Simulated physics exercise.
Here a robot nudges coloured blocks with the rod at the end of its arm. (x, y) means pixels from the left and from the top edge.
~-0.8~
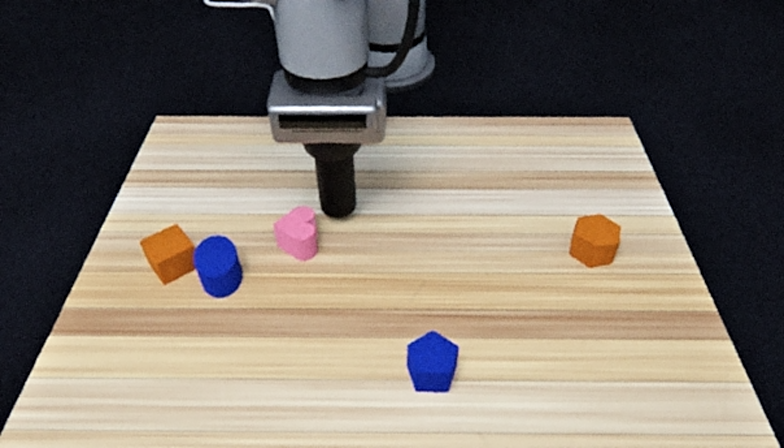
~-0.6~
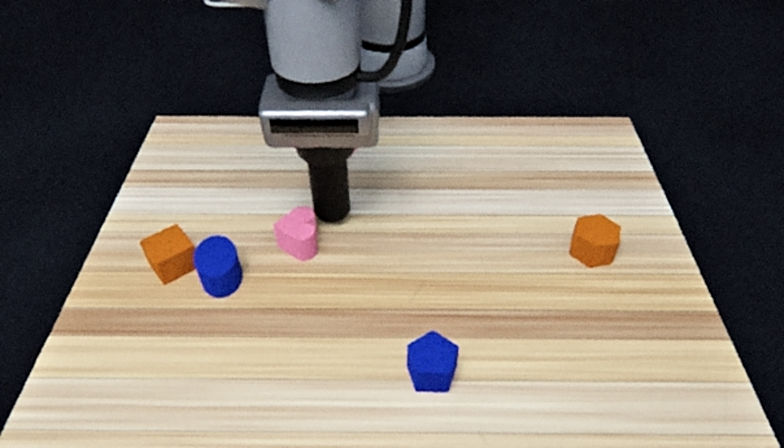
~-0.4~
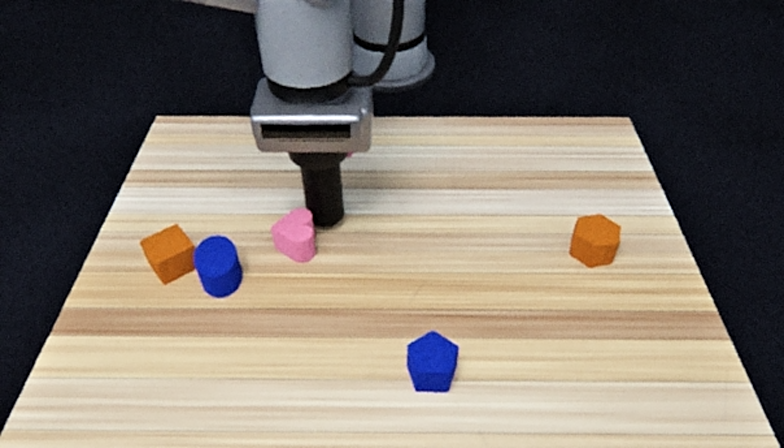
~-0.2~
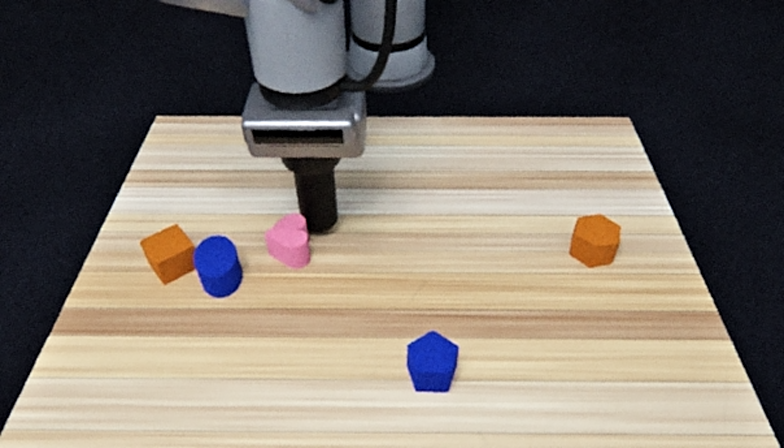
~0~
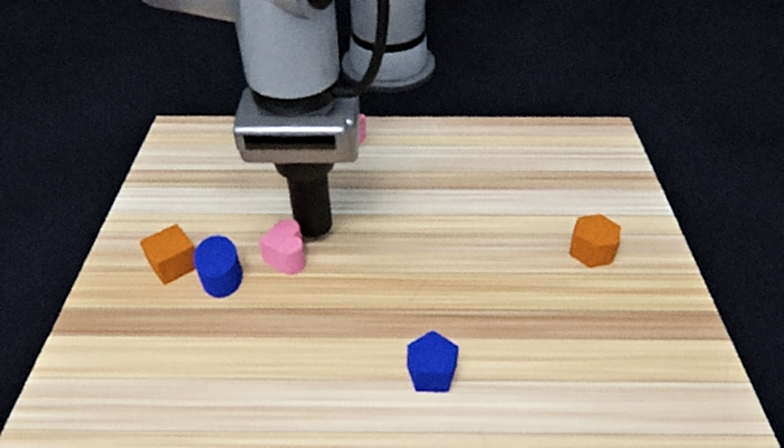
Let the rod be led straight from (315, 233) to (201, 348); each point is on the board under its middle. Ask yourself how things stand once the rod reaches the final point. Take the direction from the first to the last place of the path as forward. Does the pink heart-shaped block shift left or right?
Toward the left.
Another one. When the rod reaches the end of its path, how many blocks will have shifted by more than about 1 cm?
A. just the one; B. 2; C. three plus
My answer is option A.
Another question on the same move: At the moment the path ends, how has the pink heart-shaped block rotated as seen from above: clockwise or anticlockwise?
From above, the turn goes anticlockwise.
One third of the way, rod at (279, 261); pink heart-shaped block at (250, 276), turned 20° anticlockwise.
Two thirds of the way, rod at (240, 299); pink heart-shaped block at (219, 315), turned 65° anticlockwise.
At the end, rod at (199, 342); blue oval block in place; pink heart-shaped block at (181, 363), turned 75° anticlockwise.
